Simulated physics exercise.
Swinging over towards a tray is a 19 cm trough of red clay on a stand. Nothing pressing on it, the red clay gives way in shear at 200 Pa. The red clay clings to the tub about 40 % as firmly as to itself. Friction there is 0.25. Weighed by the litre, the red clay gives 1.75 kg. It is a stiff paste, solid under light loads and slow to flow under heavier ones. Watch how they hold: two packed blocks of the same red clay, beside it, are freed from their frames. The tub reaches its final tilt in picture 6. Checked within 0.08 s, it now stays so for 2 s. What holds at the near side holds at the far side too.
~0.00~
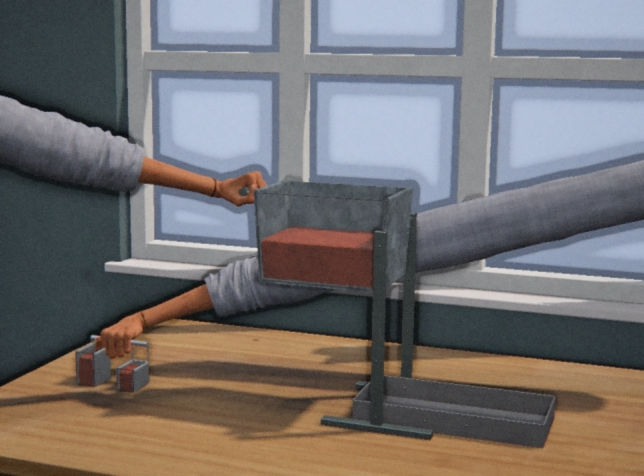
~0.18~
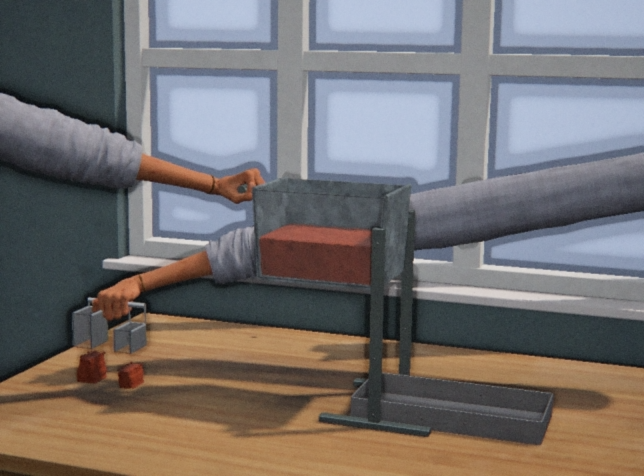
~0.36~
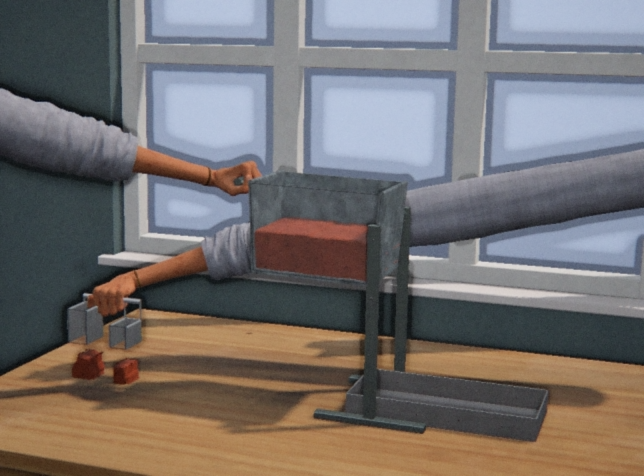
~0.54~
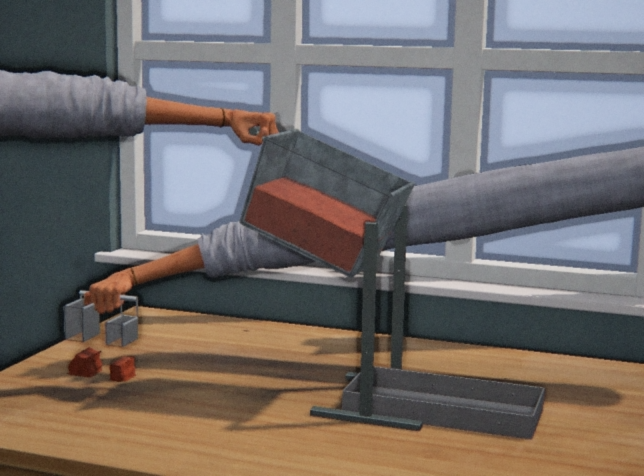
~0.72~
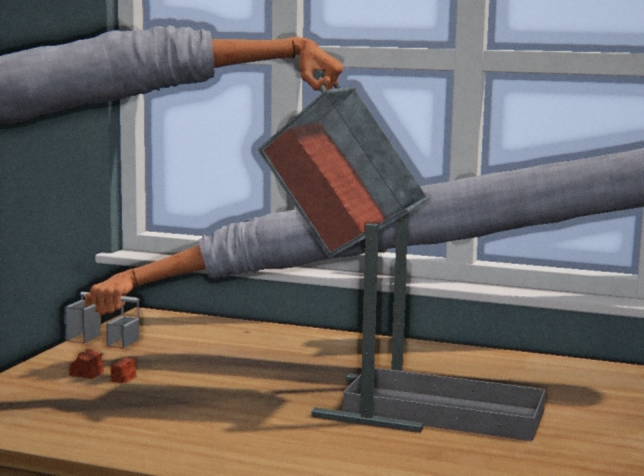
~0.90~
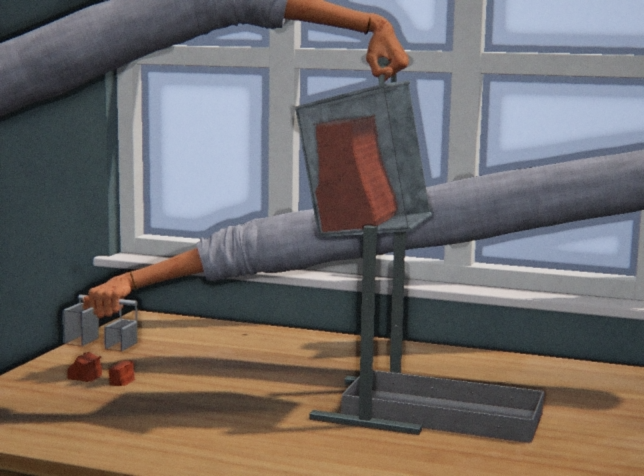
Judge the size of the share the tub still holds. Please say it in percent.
Some 64 per cent.
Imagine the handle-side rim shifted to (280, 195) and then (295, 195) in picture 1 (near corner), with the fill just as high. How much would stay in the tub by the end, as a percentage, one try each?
Some 80 % and some 100 %, in that order.
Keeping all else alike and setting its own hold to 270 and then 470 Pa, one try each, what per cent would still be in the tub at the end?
Respectively, close to 65 % and close to 70 %.
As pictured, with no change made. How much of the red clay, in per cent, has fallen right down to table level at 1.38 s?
14 per cent.
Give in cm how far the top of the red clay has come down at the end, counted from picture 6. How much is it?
13 cm.
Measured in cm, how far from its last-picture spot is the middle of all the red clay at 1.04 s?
Around 6 centimetres.
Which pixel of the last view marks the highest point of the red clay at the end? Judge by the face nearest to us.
The highest point sits at around (336, 188).
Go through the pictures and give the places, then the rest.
In the first frame, handle-side rim at (258, 192), tilt 0 degrees; highest point of the red clay at (322, 245); test blocks 6.8 cm, 4.4 cm high (left to right).
In the second frame, handle-side rim at (256, 189), tilt 0 degrees; highest point of the red clay at (321, 242); test blocks 6.1 cm, 4.4 cm high (left to right).
In the third frame, handle-side rim at (253, 182), tilt 1 degrees; highest point of the red clay at (257, 231); test blocks 5.6 cm, 4.4 cm high (left to right).
In the fourth frame, handle-side rim at (268, 139), tilt 21 degrees; highest point of the red clay at (260, 189); test blocks 5.3 cm, 4.3 cm high (left to right).
In the fifth frame, handle-side rim at (328, 94), tilt 53 degrees; highest point of the red clay at (288, 131); test blocks 5.1 cm, 4.3 cm high (left to right).
In the sixth frame, handle-side rim at (385, 88), tilt 78 degrees; highest point of the red clay at (345, 123); test blocks 5.1 cm, 4.3 cm high (left to right).
By 1.04 s, the tub is at 78 degrees and holds 98 %.
By 1.21 s, the tub is at 78 degrees and holds 72 %.
By 1.38 s, the tub is at 78 degrees and holds 67 %.
By 1.55 s, the tub is at 78 degrees and holds 64 %.
By 2.90 s, at the end, the tub is at 78 degrees and holds 64 %.
